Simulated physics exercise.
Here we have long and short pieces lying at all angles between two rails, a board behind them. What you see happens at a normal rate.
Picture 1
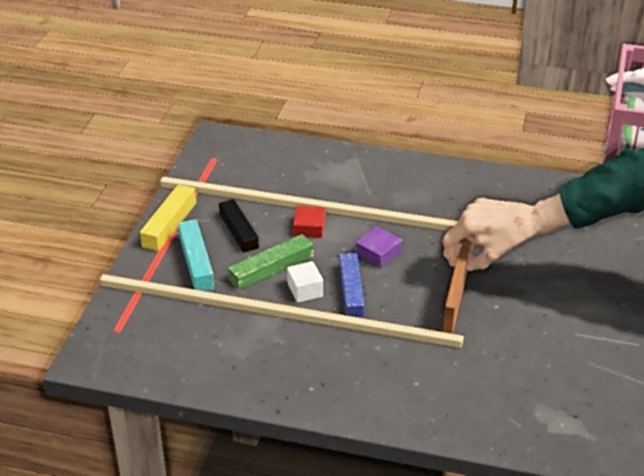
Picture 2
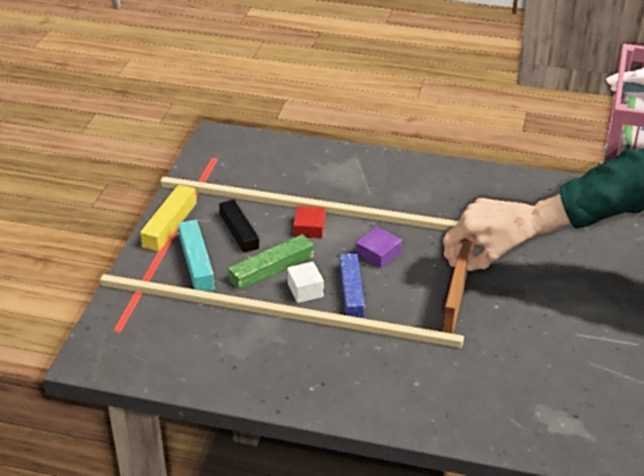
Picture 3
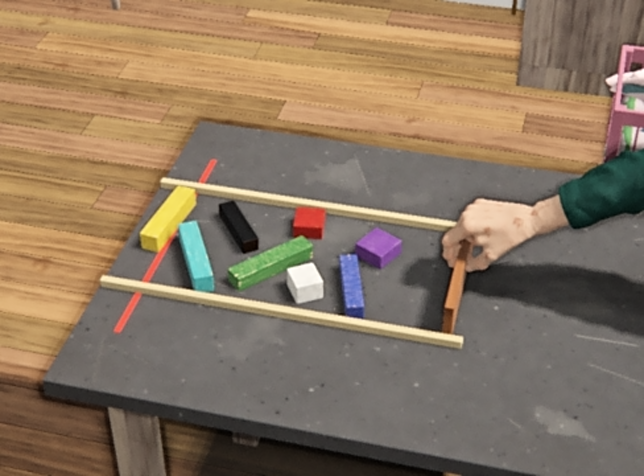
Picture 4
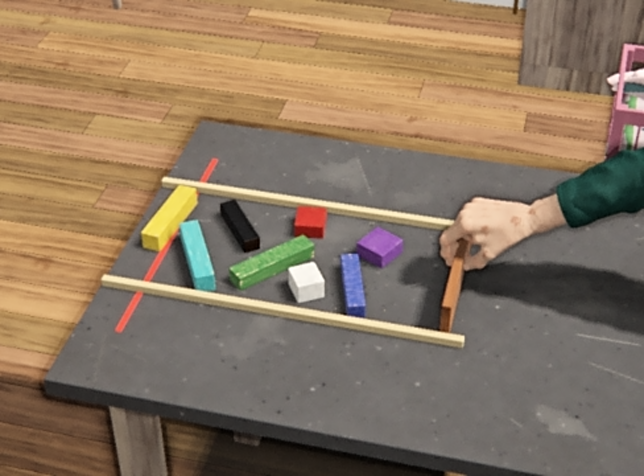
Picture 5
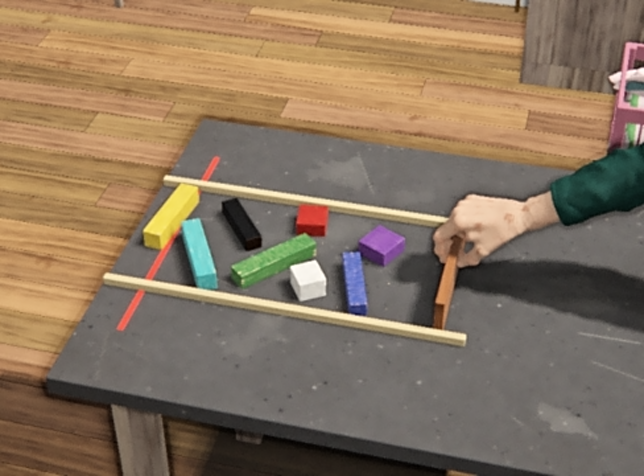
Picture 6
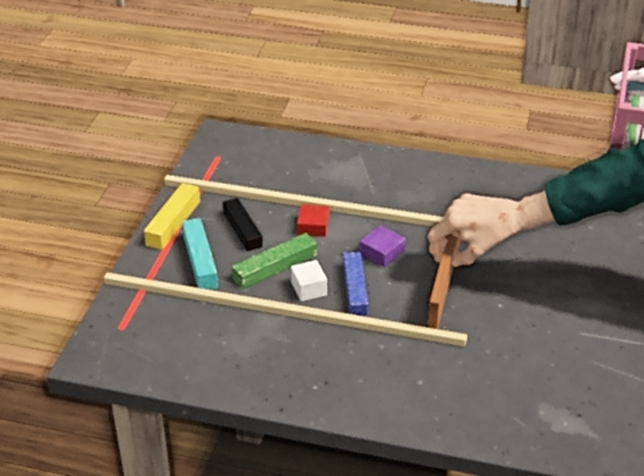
On a dark gray tabletop, colored blocks and bars lie scattered between two pale wooden rails, with a red line crossing at the left. A hand in a green sleeve holds an upright brown board at the right, still at first, then slides it slightly left, without touching the pieces.
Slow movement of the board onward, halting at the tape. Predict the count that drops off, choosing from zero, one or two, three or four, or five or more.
Seems three or four of them come crashing down.
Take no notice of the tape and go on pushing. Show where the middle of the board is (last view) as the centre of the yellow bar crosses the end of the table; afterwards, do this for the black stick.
I reckon its middle sits around (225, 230) and then around (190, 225).
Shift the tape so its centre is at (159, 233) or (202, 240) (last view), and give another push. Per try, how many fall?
In that order 5 and 2.
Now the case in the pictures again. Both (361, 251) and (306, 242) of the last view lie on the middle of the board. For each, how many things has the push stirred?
Counts: 2, 6.
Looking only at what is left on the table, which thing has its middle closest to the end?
The white block is foremost.
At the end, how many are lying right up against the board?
Well, it touches 3.
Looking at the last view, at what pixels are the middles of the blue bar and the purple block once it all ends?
Reading them off: First (154, 250); then (166, 215).
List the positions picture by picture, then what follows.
The first frame shows yellow bar (169, 217); turquoise bar (196, 256); black stick (239, 225); board (462, 269); tape (170, 237).
The second frame shows turquoise bar (196, 256); board (462, 269).
The third frame shows black stick (238, 227); white block (305, 283).
The fourth frame shows yellow bar (170, 217); green bar (272, 262).
The fifth frame shows turquoise bar (199, 254); blue bar (354, 284).
The sixth frame shows yellow bar (173, 216); turquoise bar (200, 254); black stick (242, 224); board (447, 265); tape (174, 235).
Soon after, none off yet; yellow bar at rest near (173, 216); turquoise bar at rest near (200, 254); black stick at rest near (242, 224).
After that, none off yet; yellow bar at rest near (173, 216); turquoise bar moving near (192, 254); black stick displaced a little near (225, 220).
And then, none off yet; yellow bar displaced a little near (144, 205); turquoise bar displaced about its own width near (132, 244); black stick displaced about its own width near (176, 209).
In the end, the number that fall off is three or four; gone, green bar, black stick, turquoise bar and yellow bar.
